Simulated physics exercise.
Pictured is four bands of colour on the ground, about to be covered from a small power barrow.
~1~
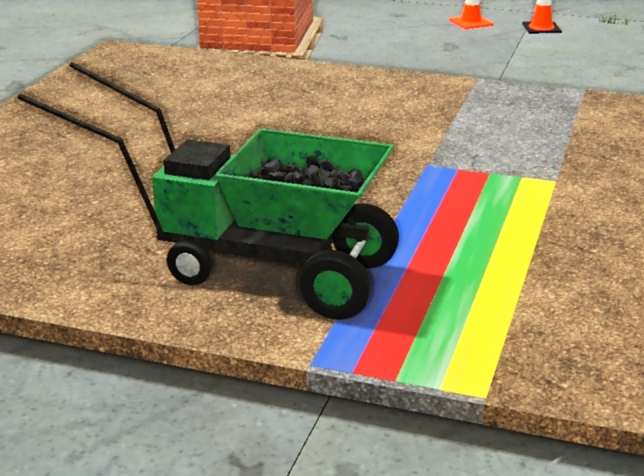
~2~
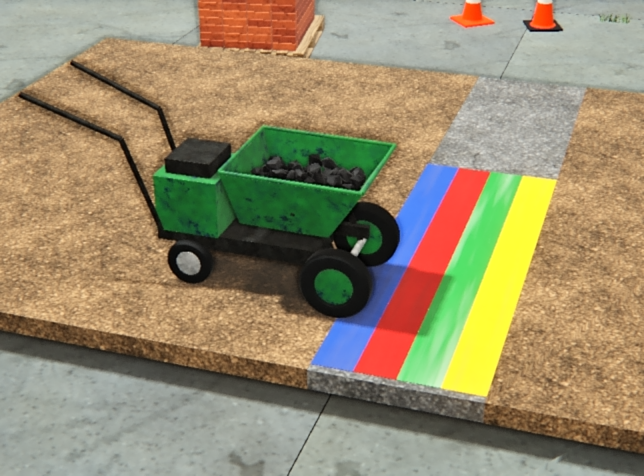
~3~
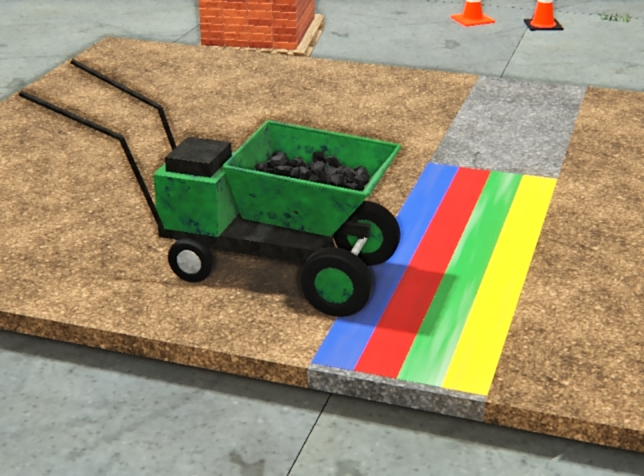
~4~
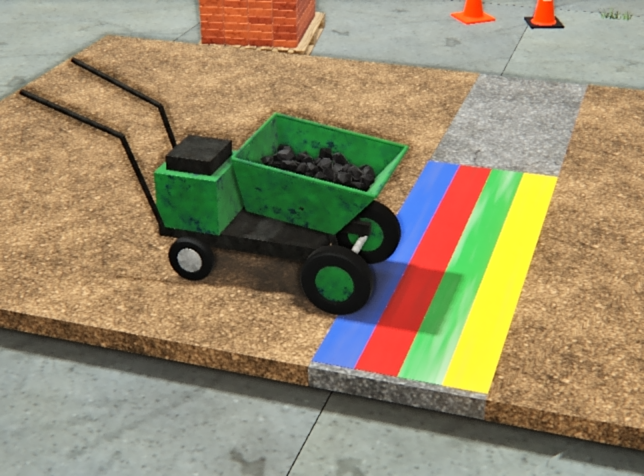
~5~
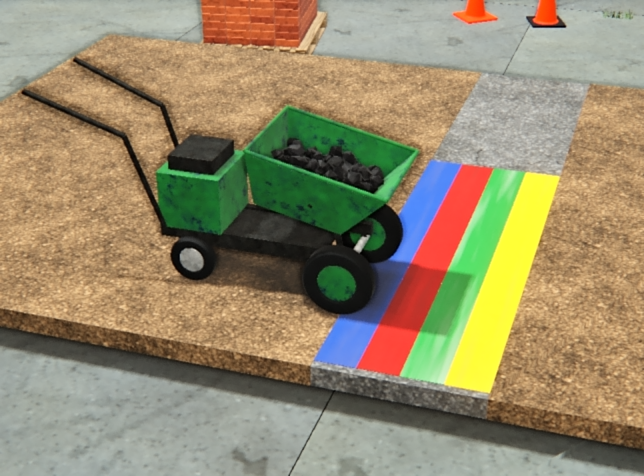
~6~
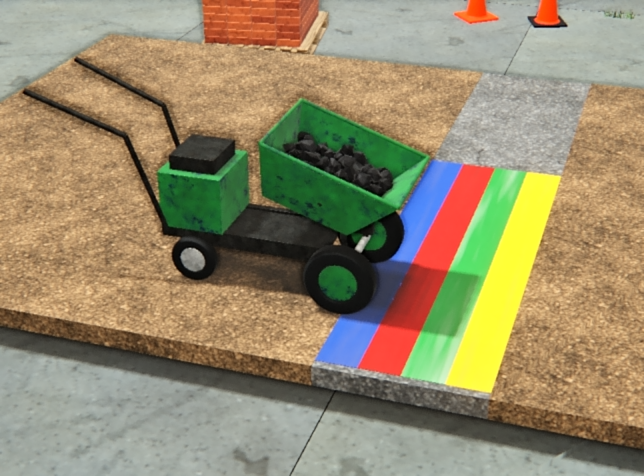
A green power barrow standing beside blue, red, green and yellow ground stripes, its skip of black lumps gradually tilting forward to the right.
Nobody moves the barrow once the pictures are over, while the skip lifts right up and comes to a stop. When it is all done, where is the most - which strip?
On the yellow strip.
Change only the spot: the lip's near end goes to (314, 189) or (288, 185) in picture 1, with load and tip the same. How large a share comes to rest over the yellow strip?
About 20 percent at the first place and about 10 percent at the second.
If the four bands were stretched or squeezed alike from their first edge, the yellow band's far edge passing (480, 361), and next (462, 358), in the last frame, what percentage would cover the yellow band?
40 per cent, then 30 per cent, roughly.
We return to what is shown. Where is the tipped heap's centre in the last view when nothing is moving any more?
Close to (493, 302).
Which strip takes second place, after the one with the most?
It's the green strip.
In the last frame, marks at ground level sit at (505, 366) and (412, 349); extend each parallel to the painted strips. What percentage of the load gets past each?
Some 10 and some 80 per cent, respectively.
Shortly afterwards, skip tipped steeply; the whole lot in the skip.
Next, skip tipped right over; all but a few in the skip; only a few over the green strip; a little over the yellow strip.
Some moments later, skip tipped right over; near a quarter in the skip; near a quarter over the green strip; near a third over the yellow strip; a little off the paint.
In the end, skip tipped right over; near a quarter in the skip; none at all over the blue strip; none at all over the red strip; near a quarter over the green strip; near a third over the yellow strip; a little off the paint.
